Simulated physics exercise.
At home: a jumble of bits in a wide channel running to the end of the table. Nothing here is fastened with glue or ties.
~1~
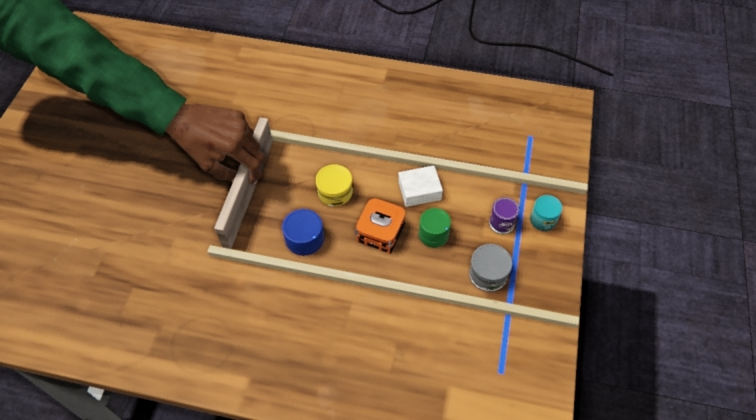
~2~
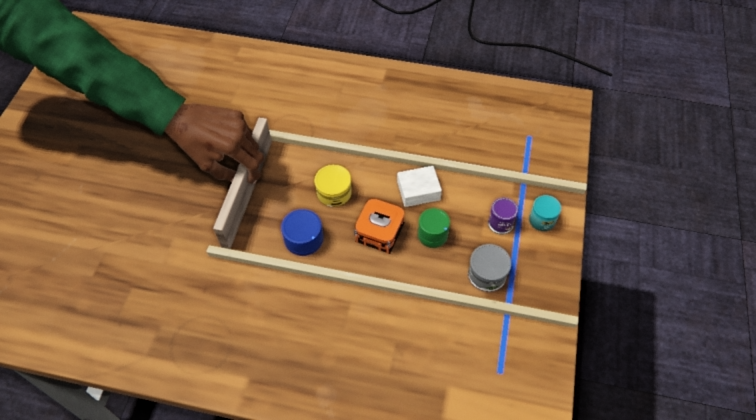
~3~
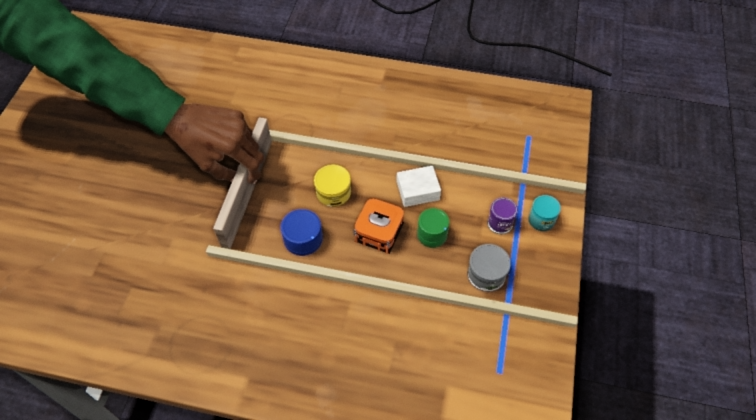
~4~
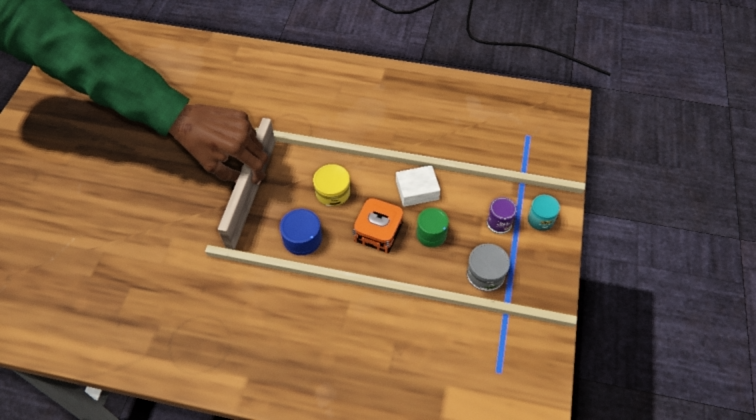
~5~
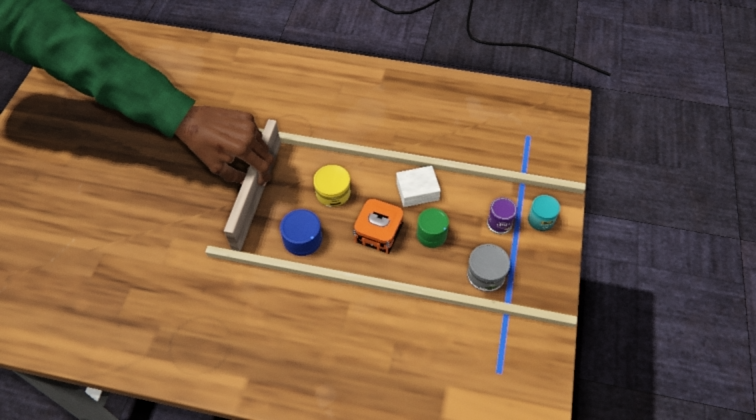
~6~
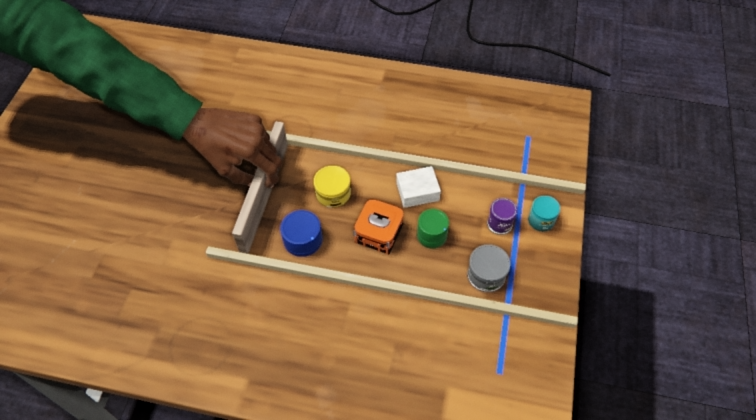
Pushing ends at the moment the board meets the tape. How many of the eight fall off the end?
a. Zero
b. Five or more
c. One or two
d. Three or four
(c) One or two.
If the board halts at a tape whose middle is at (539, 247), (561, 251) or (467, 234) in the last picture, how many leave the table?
Counts per try, in order: 4 / 5 / 0.
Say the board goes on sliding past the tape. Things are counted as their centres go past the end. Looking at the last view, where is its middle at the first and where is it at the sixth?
The first puts it near (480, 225), the next near (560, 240).
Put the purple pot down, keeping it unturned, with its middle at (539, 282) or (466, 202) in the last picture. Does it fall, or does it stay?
Per position - not saved; saved.
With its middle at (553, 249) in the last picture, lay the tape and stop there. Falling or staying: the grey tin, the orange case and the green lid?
Grey tin: Drops; orange case: Drops; green lid: Drops.
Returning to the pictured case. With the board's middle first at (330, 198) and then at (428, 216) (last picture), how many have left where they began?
Counting first: 3, next 7.
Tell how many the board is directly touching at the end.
That number would be 3.
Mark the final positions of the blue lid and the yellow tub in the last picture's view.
Roughly at (532, 287) and at (537, 226), in that order.
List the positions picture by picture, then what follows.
Turquoise tub (546, 214); purple pot (504, 216); grey tin (490, 268); board (246, 182); tape (517, 242), in the first frame.
Purple pot (503, 216); board (245, 182), in the second frame.
Grey tin (488, 268); white block (418, 186), in the third frame.
Turquoise tub (543, 213); yellow tub (332, 186), in the fourth frame.
Purple pot (502, 216); orange case (379, 226), in the fifth frame.
Turquoise tub (544, 214); purple pot (502, 217); grey tin (488, 269); board (262, 186); tape (516, 242), in the sixth frame.
Soon after, none off yet; turquoise tub at rest near (544, 214); purple pot at rest near (502, 217); grey tin at rest near (488, 269).
After that, none off yet; turquoise tub at rest near (544, 214); purple pot displaced a little near (516, 212); grey tin displaced a little near (498, 274).
In the end, the number that fall off is one or two; gone, turquoise tub.
